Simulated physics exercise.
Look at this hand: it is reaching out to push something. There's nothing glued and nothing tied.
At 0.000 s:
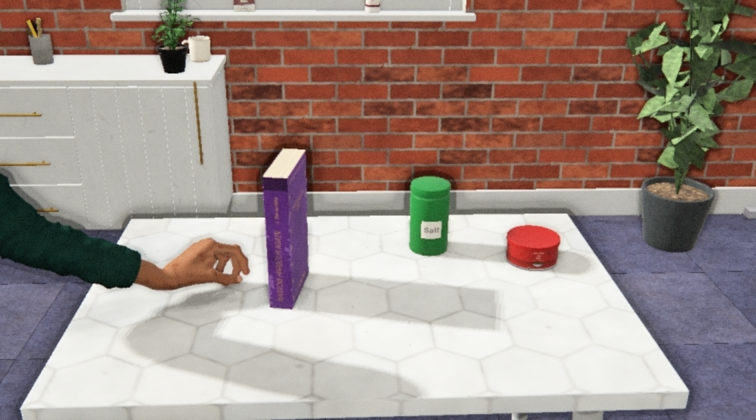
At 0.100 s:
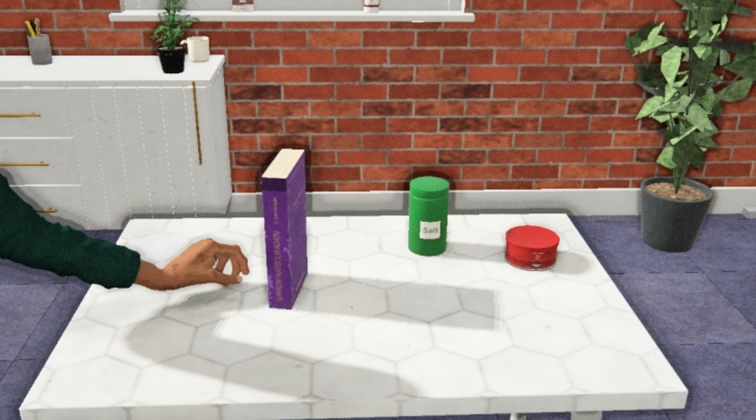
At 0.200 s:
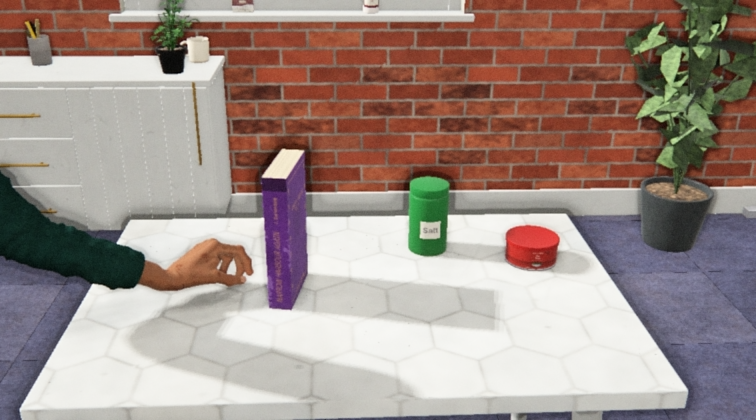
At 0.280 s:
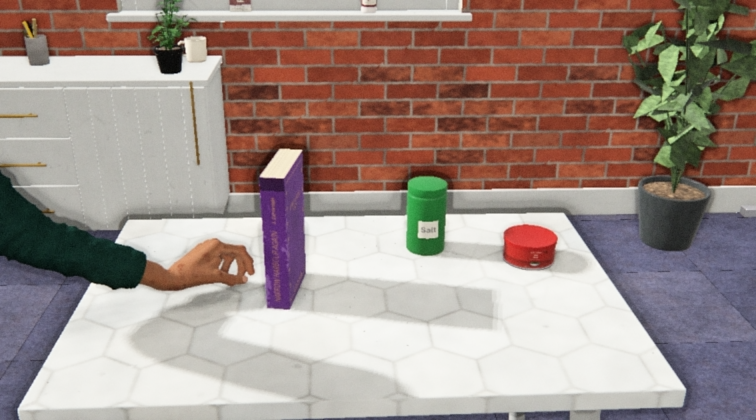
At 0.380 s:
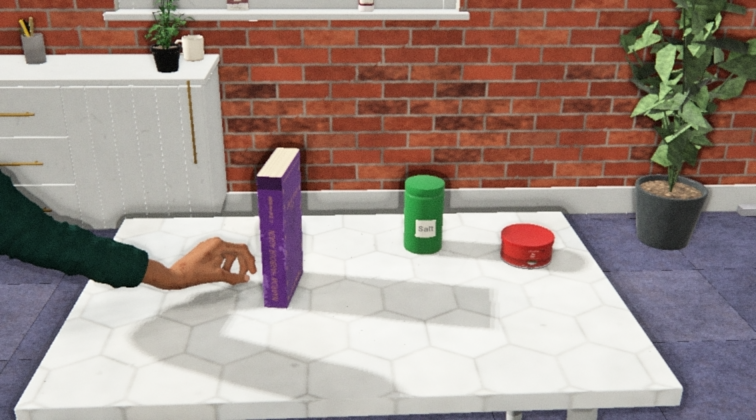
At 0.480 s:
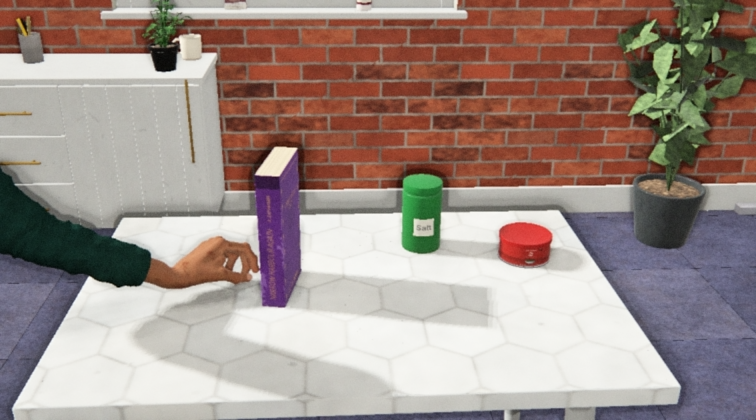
Hand in a dark green sleeve inching right toward an upright purple book on a white table, beside green and red containers.
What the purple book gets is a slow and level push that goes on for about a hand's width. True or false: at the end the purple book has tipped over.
False.
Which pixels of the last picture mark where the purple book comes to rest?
It winds up at roughly (340, 229).
After 1.08 s, purple book shifted a little near (292, 227).
After 1.48 s, purple book shifted a little near (310, 228).
After 1.98 s, purple book shifted about its own width near (332, 229).
In the end (2.8 s), moved from the start, purple book. At the end, from the last picture's camera, purple book near (340, 229).
